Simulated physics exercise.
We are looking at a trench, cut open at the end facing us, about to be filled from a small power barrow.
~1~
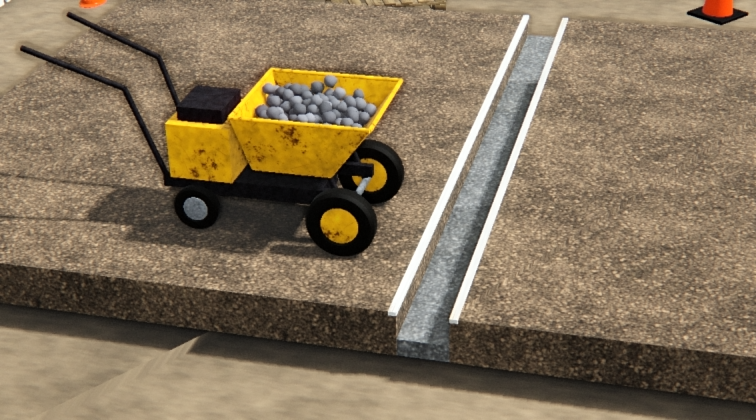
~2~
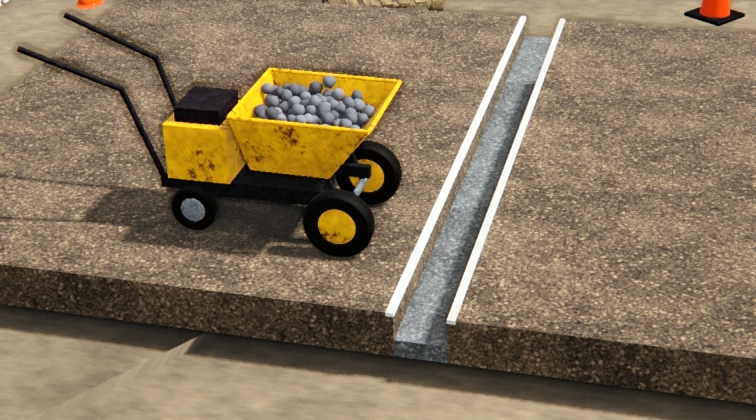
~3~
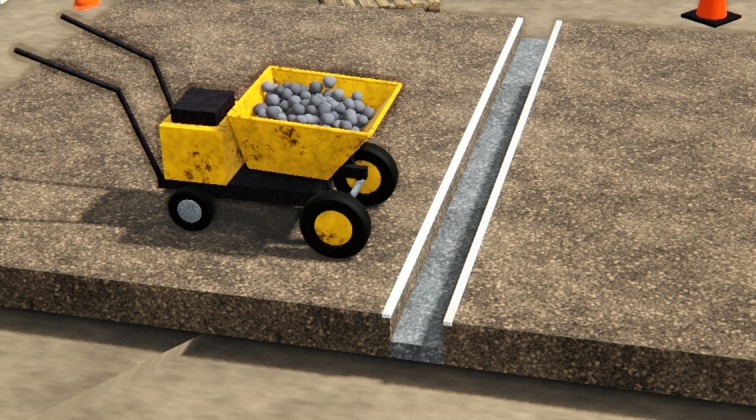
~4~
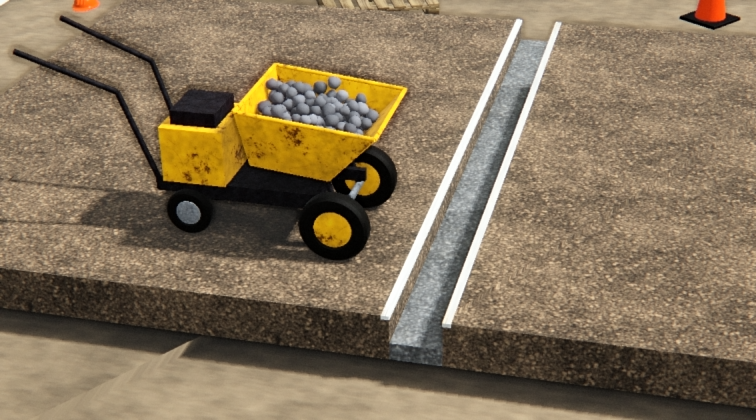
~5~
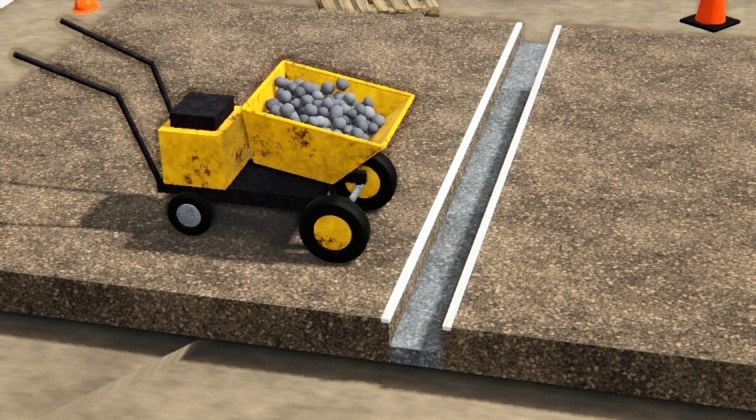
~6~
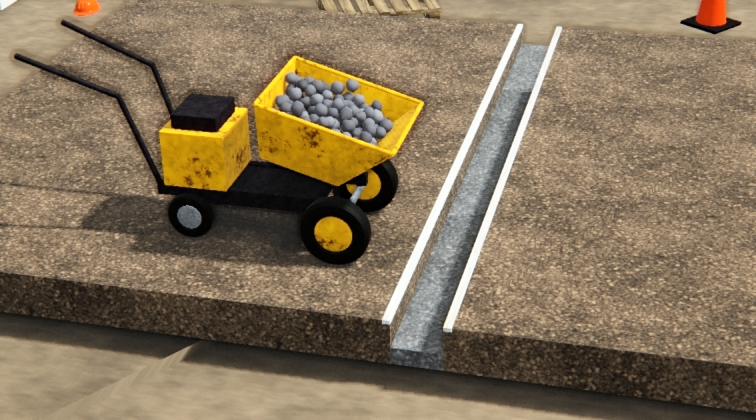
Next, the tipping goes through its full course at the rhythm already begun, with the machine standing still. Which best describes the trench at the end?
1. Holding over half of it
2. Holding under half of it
Answer: 2.
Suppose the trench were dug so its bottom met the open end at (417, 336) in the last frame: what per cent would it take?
Roughly 20 in a hundred.
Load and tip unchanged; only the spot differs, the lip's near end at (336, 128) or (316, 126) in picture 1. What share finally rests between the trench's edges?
First spot: About 80 percent; second spot: About 70 percent.
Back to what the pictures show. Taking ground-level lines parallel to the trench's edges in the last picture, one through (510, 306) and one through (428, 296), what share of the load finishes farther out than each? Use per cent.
Roughly 20 per cent, then roughly 80 per cent.
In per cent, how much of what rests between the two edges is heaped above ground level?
Roughly 15 %.
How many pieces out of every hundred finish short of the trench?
That share is about 0 percent.
Just after the last frame, skip tipped steeply; every one in the skip.
A moment on, skip tipped right over; the larger part in the skip; about a tenth in or heaped over the trench; roughly a quarter beyond it; just a few falling.
Further on, skip tipped right over; roughly a quarter in the skip; roughly a quarter in or heaped over the trench; roughly half beyond it.
When it is over, skip tipped right over; about a tenth in the skip; roughly a third in or heaped over the trench; roughly half beyond it.
